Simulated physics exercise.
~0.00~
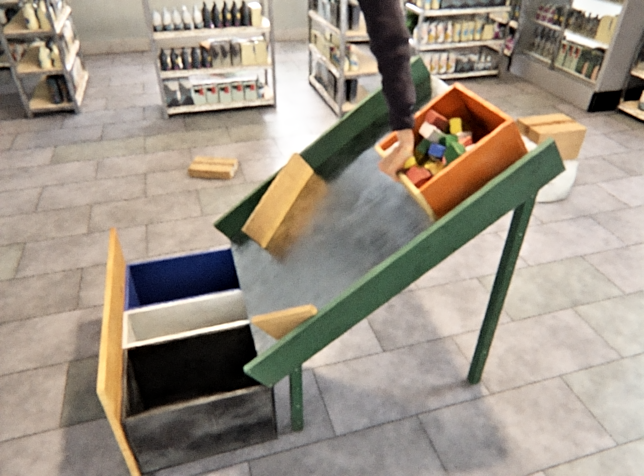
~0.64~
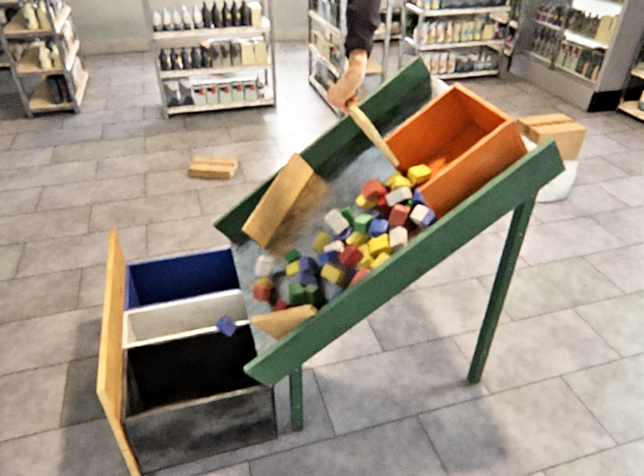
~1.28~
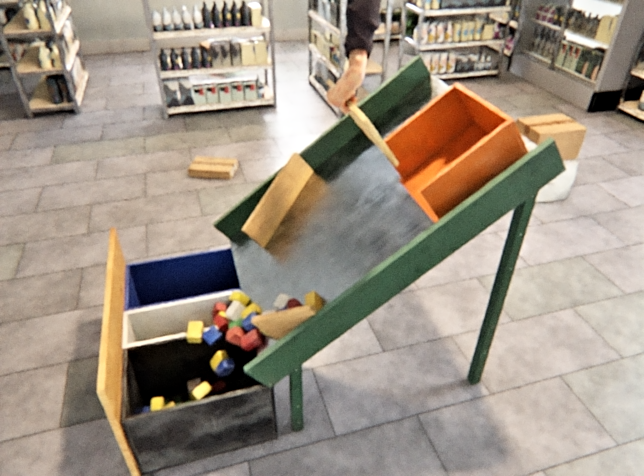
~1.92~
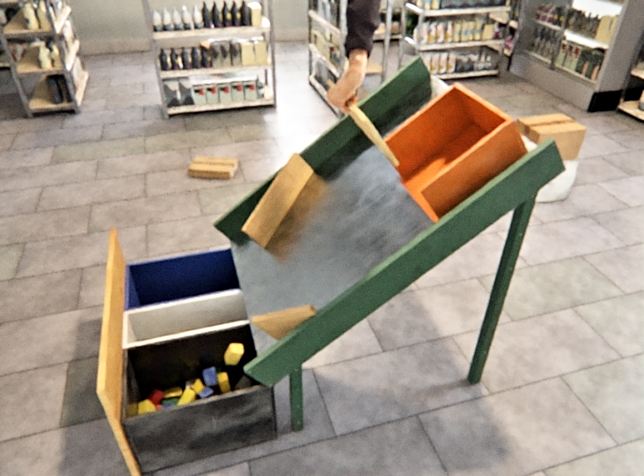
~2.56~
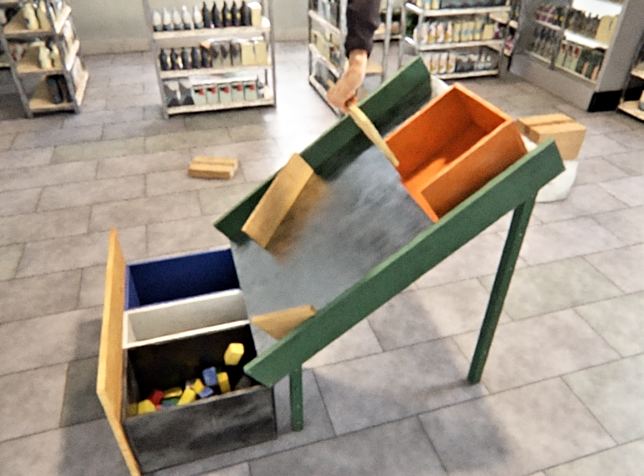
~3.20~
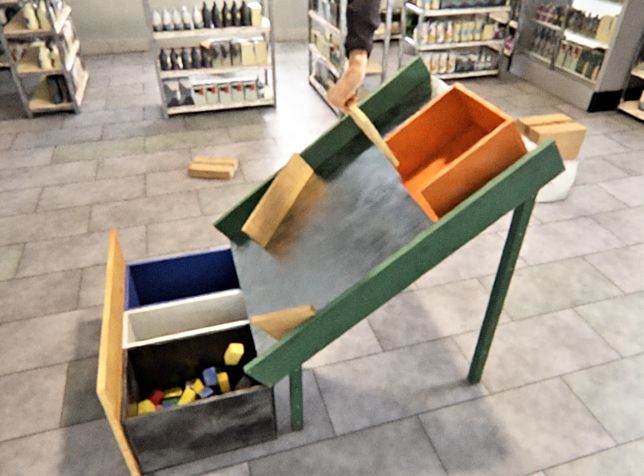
The clip opens on a sloping table with green sides, an orange pen of colourful toy bricks at its top and a black tub, white bin and blue tote below. A hand lifts the wooden gate up and to the left, and the bricks spill out down the grey slope. They stream leftward between two angled boards, with one already flying off the lower end. The crowd then squeezes through the gap and tumbles down mainly into the black tub. At the end the slope and pen are empty, bricks lie in the black tub, and the hand still holds the gate.
